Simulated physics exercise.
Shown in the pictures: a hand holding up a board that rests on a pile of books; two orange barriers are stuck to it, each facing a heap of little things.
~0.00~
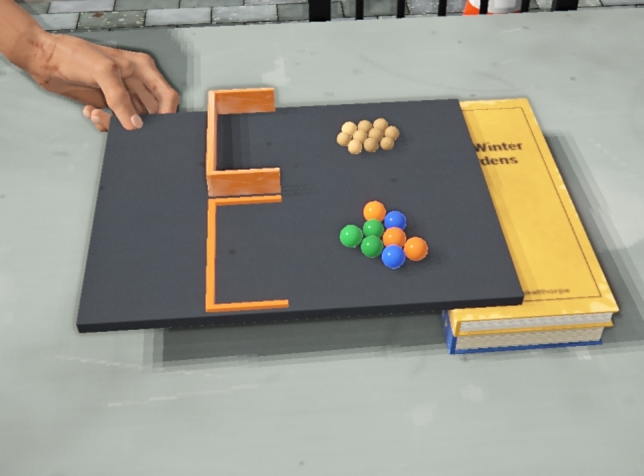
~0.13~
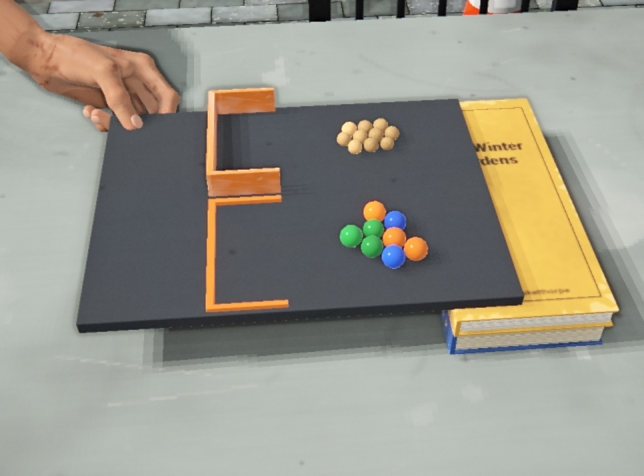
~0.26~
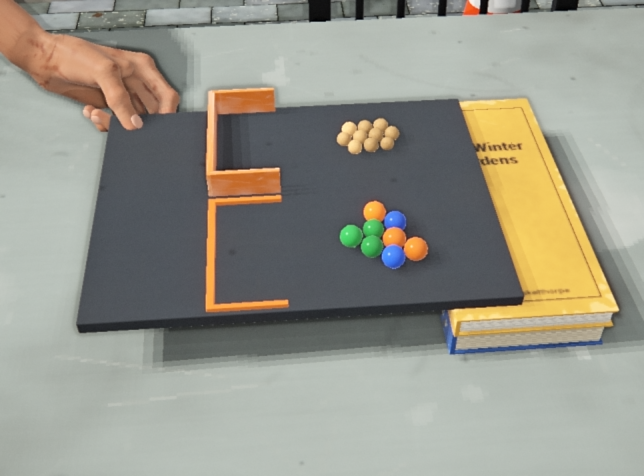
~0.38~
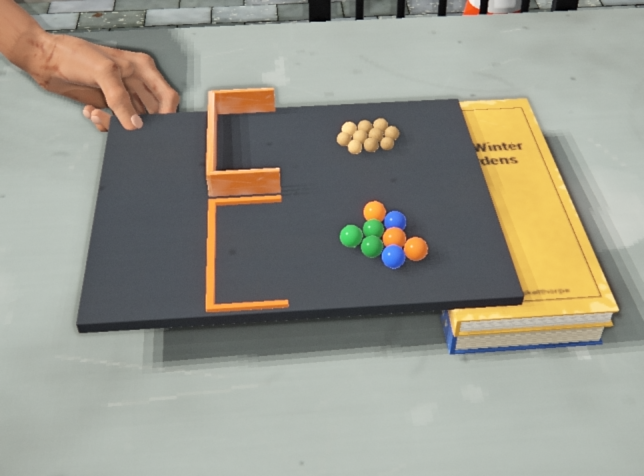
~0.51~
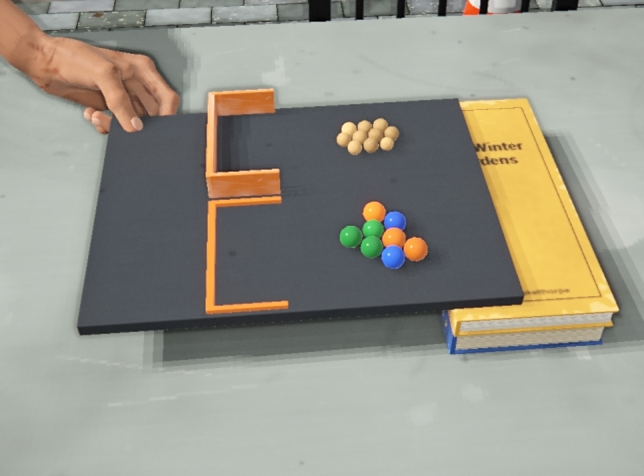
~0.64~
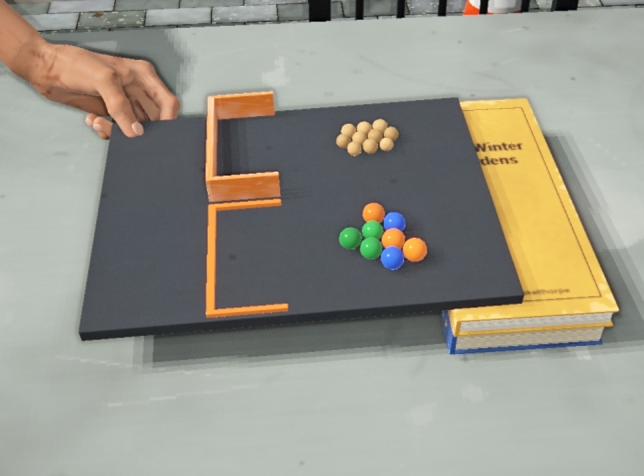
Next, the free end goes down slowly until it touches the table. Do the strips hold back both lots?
In order: I think the near batch will pass beyond its barrier. I think the far batch will be restrained by its barrier.
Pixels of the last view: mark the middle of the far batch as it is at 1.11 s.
I'd point at about (326, 149).
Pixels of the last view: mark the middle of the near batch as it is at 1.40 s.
Centre at that time, last view: Approx. (216, 271).
Around 0.85 s, board sloping at 5°; near batch where it was; far batch where it was.
Around 1.11 s, board sloping at 9°; near batch on its way down; far batch on its way down.
Around 1.40 s, board resting at 10°; near batch about a third past its bar; far batch has reached its bar.
Finally (2.8 s), board resting at 10°; near batch all past its bar; far batch gathered behind its bar.
